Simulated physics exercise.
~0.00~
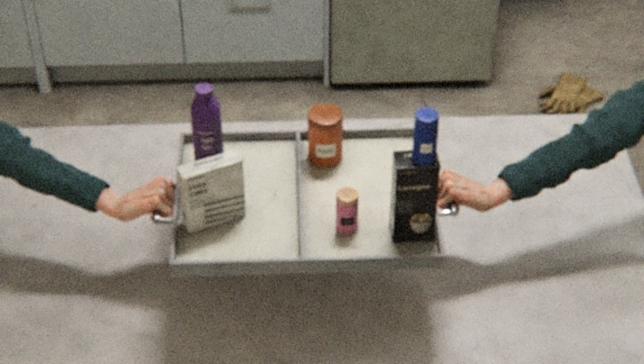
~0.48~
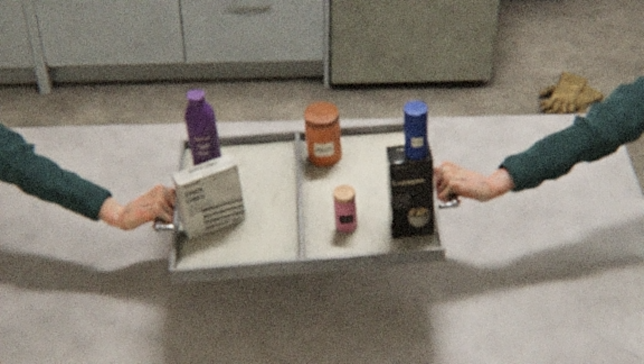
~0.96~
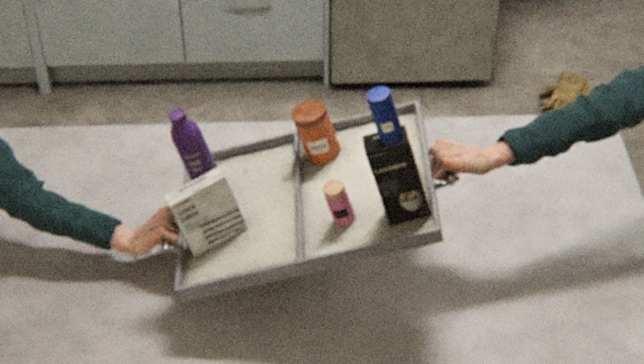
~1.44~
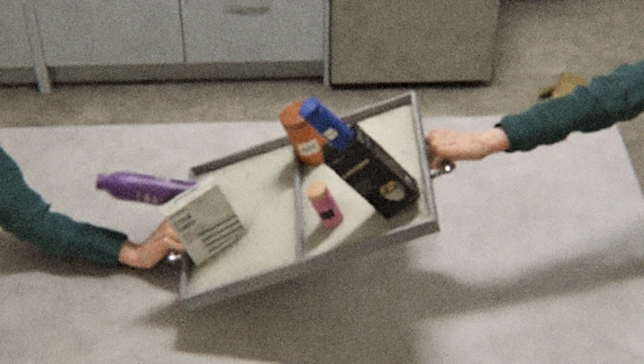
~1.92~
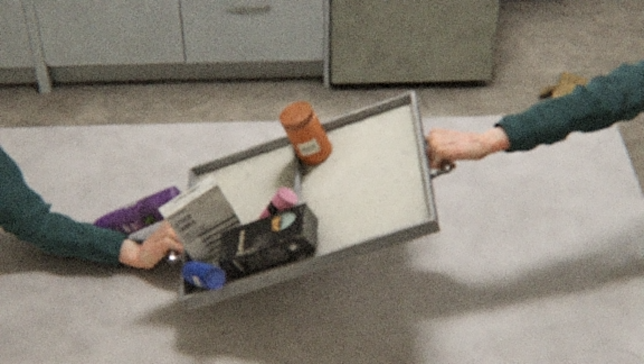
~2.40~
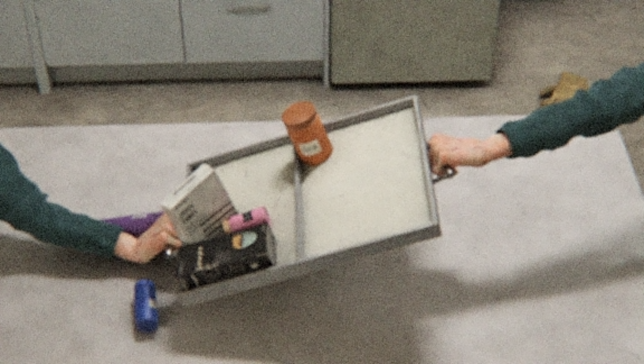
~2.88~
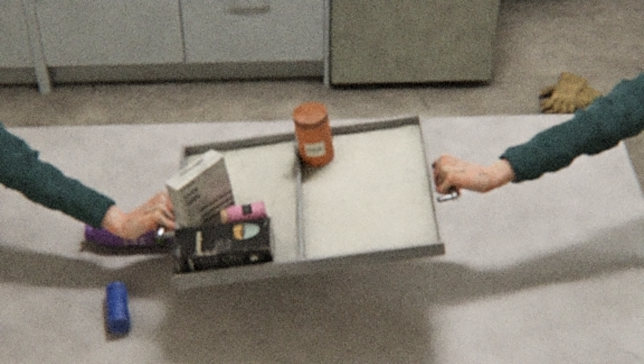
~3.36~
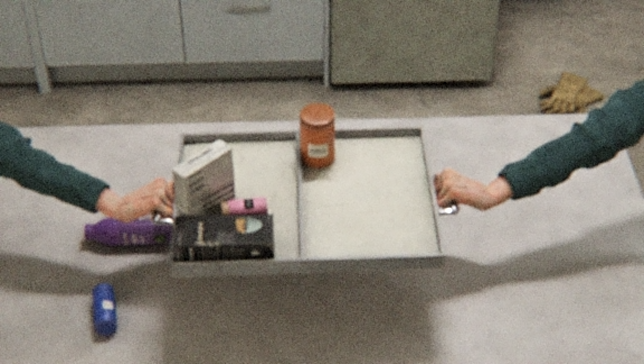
Tray held by two hands tilting left and levelling, purple and blue bottles falling off, black box and pink shaker toppling aboard.
